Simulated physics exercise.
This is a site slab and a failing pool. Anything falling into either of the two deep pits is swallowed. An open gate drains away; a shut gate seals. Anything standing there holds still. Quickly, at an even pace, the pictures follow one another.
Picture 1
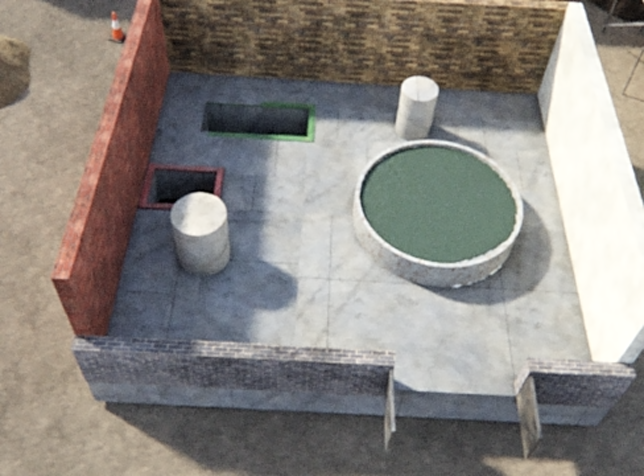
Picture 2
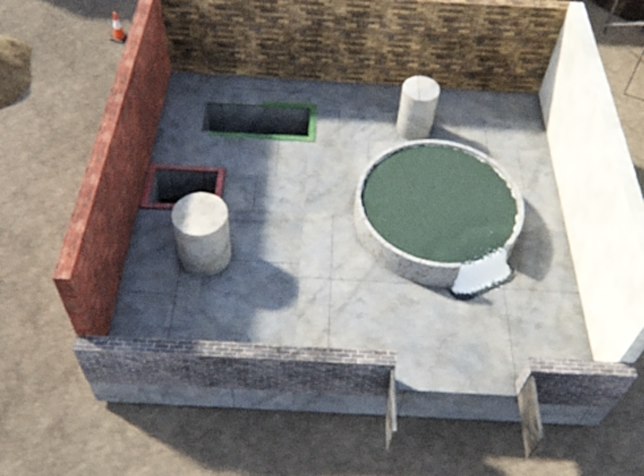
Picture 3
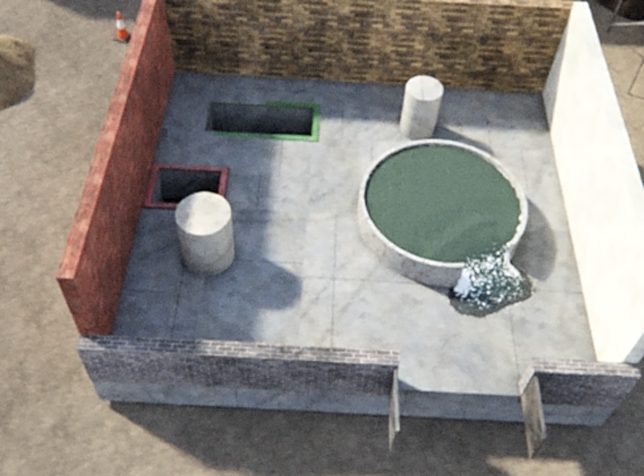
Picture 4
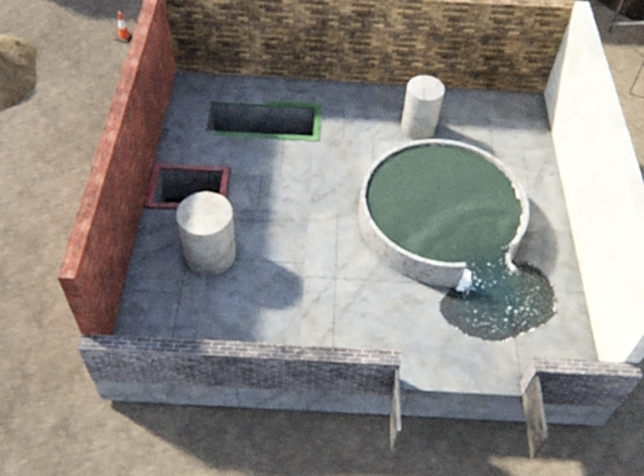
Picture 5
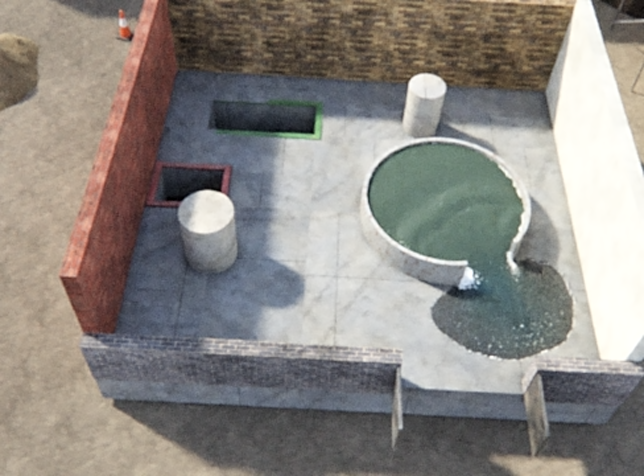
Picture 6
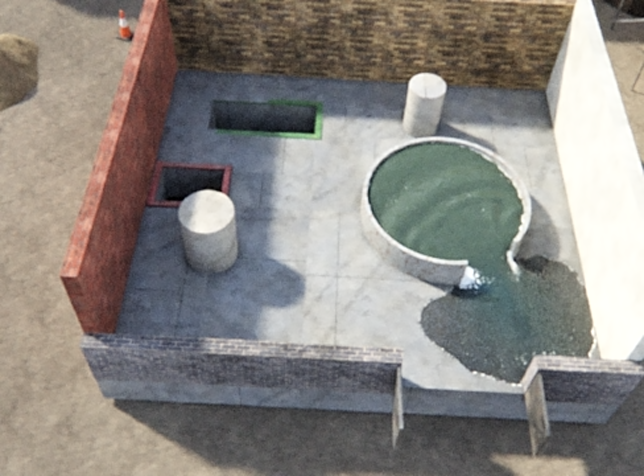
On a walled concrete slab with two pits and two pillars, a round pool of green water broke open at its lower right rim, and water poured out, spreading across the floor toward the front wall.
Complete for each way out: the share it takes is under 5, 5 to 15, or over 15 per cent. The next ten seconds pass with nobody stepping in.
Completed: For the gate it is over 15 per cent; for the green pit it is under 5 per cent; for the red pit it is under 5 per cent.
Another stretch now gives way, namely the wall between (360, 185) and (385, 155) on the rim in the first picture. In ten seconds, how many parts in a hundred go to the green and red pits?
The green pit takes 35 per cent and the red pit 6 per cent.
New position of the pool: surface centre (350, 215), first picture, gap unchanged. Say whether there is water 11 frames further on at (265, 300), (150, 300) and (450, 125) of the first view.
In sequence: Unflooded, next unflooded, then unflooded.
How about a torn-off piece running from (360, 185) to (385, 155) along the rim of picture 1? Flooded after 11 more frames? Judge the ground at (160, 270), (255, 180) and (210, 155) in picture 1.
The first would be still unwetted, the second drenched and the third drenched.
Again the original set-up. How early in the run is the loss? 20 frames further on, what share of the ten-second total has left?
I'd put it at 30 per cent.
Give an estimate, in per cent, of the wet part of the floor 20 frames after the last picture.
My estimate is close to 15 per cent.
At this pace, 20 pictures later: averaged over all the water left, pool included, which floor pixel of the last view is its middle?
The water's middle lies around (473, 251).
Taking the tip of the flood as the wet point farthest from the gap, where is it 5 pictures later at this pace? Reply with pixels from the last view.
Farthest reach: About (598, 383).
A moment on, water covers 10 % of the floor; the gate 1 %, the green pit 0 %, the red pit 0 %.
Next, water covers 10 % of the floor; the gate 4 %, the green pit 0 %, the red pit 0 %.
Then, water covers 15 % of the floor; the gate 11 %, the green pit 0 %, the red pit 0 %.
Later, water covers 35 % of the floor; the gate 24 %, the green pit 0 %, the red pit 0 %.
In the end, water covers 50 % of the floor; the gate 37 %, the green pit 0 %, the red pit 0 %.
